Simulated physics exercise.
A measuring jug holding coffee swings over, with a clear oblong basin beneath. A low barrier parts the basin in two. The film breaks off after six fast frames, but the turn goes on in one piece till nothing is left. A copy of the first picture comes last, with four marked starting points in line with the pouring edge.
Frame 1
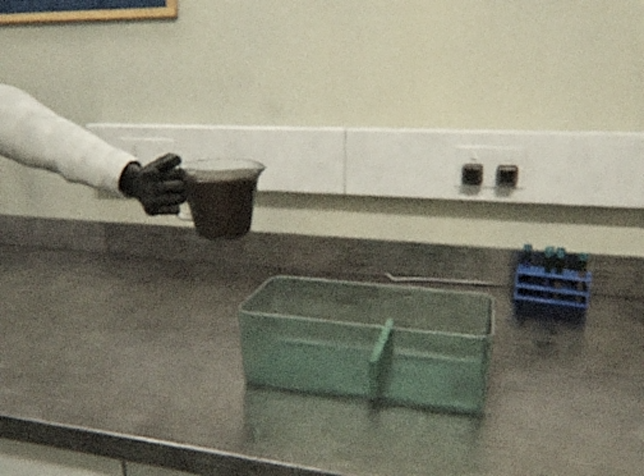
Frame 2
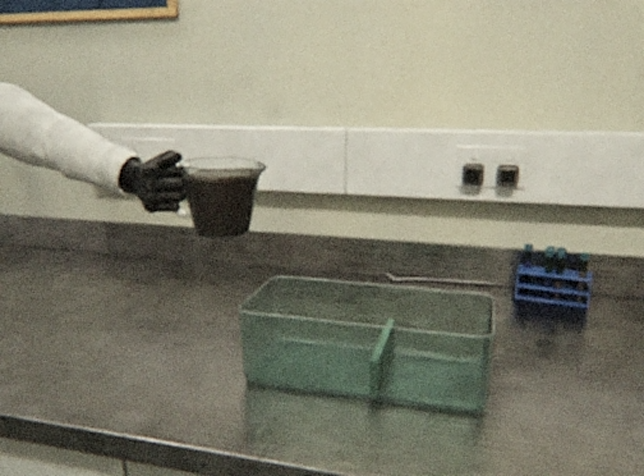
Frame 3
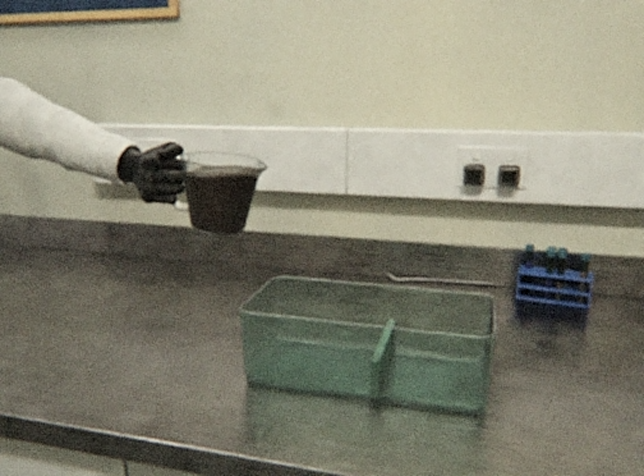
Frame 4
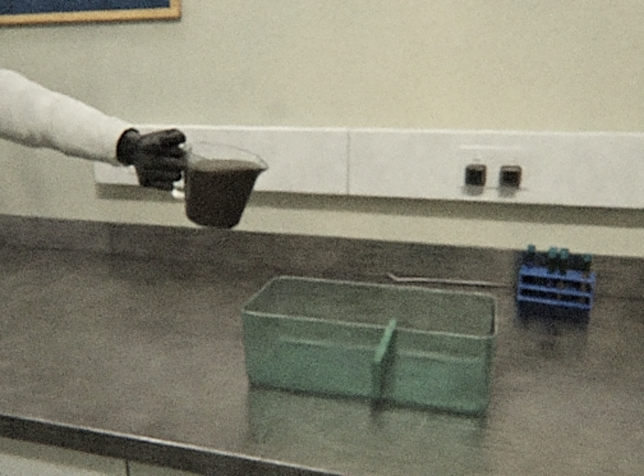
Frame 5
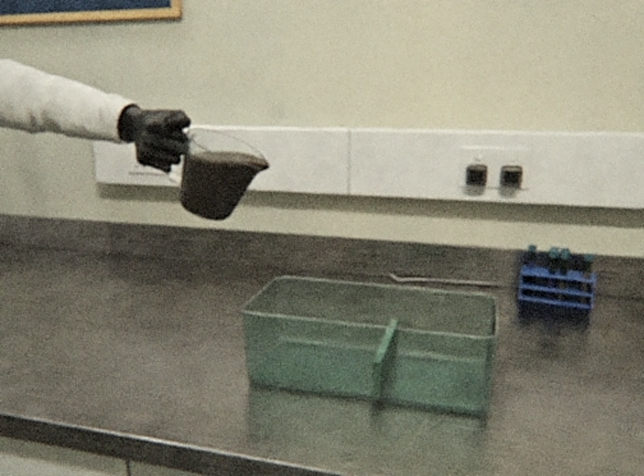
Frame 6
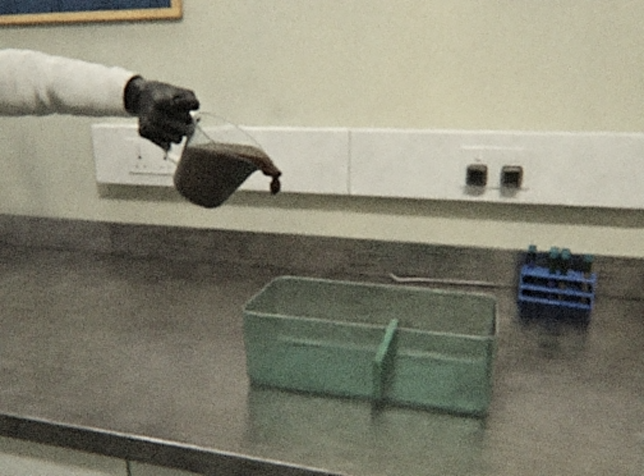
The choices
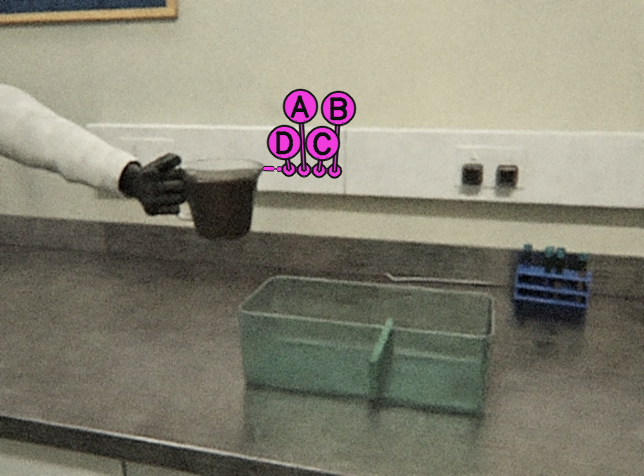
A gloved hand held a measuring jug of coffee above a clear, divided basin on a counter, then tilted it steadily to the right until dark liquid slipped over the lip.
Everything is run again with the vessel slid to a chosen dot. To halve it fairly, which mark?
Best: A.
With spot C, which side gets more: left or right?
More ends on the right.
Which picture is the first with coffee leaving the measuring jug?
Picture 5.
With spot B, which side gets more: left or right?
The right side.
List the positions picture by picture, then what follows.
Upright, lip at (264, 168); basin from (245, 378) to (486, 411); top of the wall at (383, 338); nothing has left yet, in the first picture.
Upright, lip at (265, 168); nothing has left yet, in the second picture.
Tipped about 6°, lip at (265, 168); nothing has left yet, in the third picture.
Tipped about 14°, lip at (267, 168); nothing has left yet, in the fourth picture.
Tipped about 24°, lip at (267, 168); coffee is over the lip, down to (267, 168), in the fifth picture.
Tipped about 36°, lip at (267, 168); coffee is over the lip, down to (275, 192), in the sixth picture.
In magenta, A at (303, 169); B at (334, 171); C at (319, 170); D at (288, 169).
With A, about 41 % ends left of the wall and 56 % right of it; 3 % is lost outside.
With B, about 7 % ends left of the wall and 91 % right of it; 3 % is lost outside.
With C, about 12 % ends left of the wall and 85 % right of it; 3 % is lost outside.
With D, about 88 % ends left of the wall and 8 % right of it; 4 % is lost outside.
